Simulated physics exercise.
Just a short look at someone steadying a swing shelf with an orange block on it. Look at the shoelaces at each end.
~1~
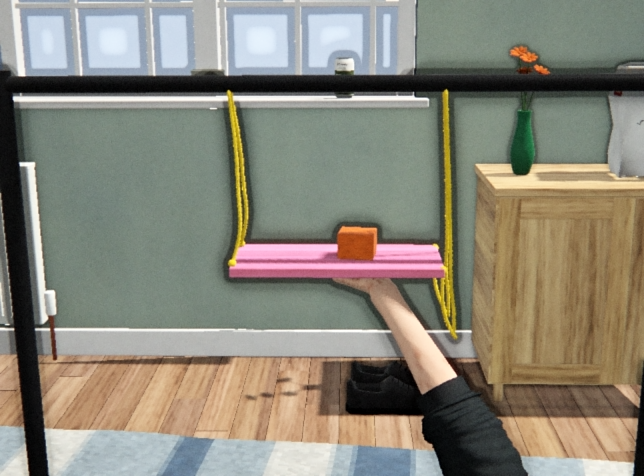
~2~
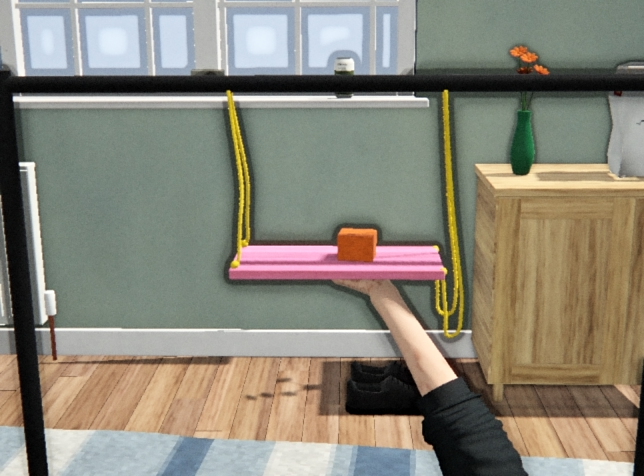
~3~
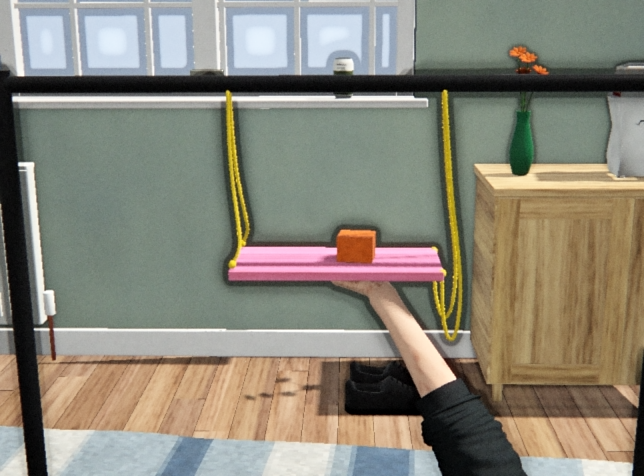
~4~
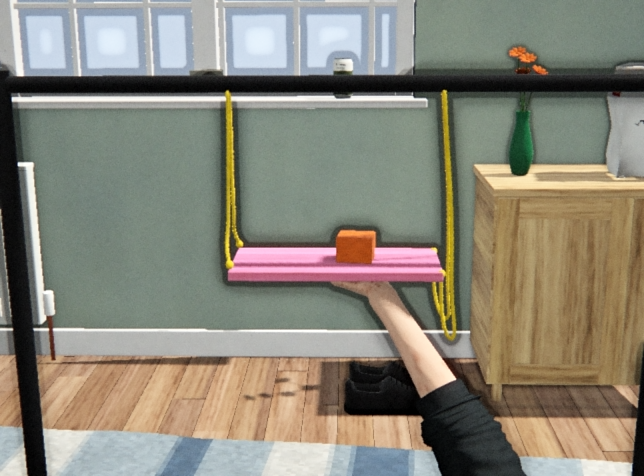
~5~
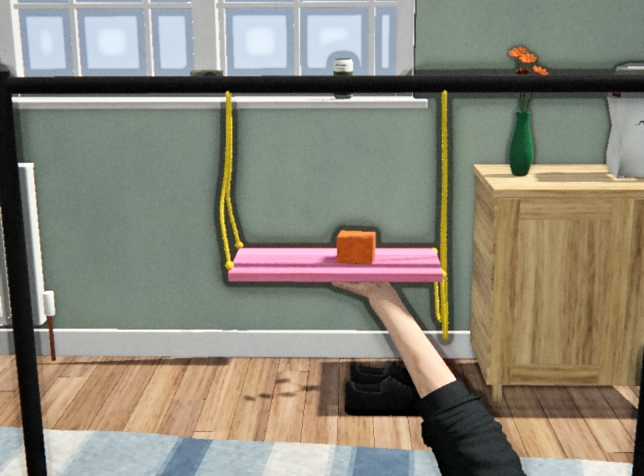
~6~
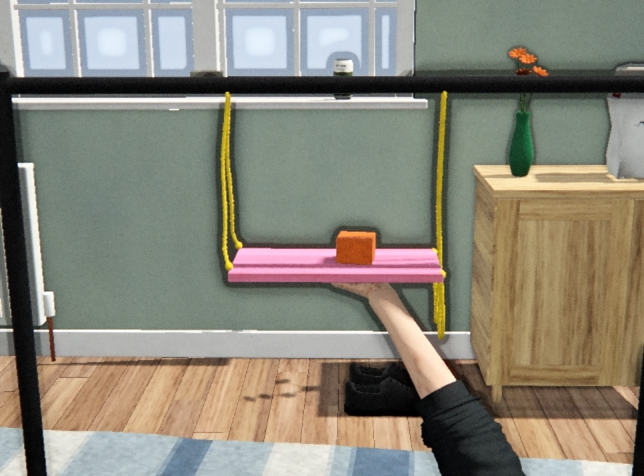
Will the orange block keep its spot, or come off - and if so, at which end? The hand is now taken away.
I'd bet it escapes to the right when only the cords hold things.
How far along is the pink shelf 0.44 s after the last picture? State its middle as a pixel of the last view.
(290, 315).
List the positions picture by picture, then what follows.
The first frame shows orange block (357, 243); pink shelf (337, 273).
The second frame shows orange block (357, 245).
The third frame shows orange block (356, 246).
The fourth frame shows orange block (356, 247); pink shelf (335, 277).
The fifth frame shows orange block (356, 248).
The sixth frame shows orange block (356, 248); pink shelf (335, 278); left shoelaces almost straight; right shoelaces slack, hanging in a loop.
Then, 0.44 s later than the last view, board tipped 34° down to the right; block falling near (460, 391).
Then, 0.96 s later than the last view, board tipped 47° down to the right; block on the floor.
Then, 1.48 s later than the last view, board tipped 45° down to the right; block on the floor.
Finally, board tipped 45° down to the right; block on the floor. The orange block is shed rightwards.
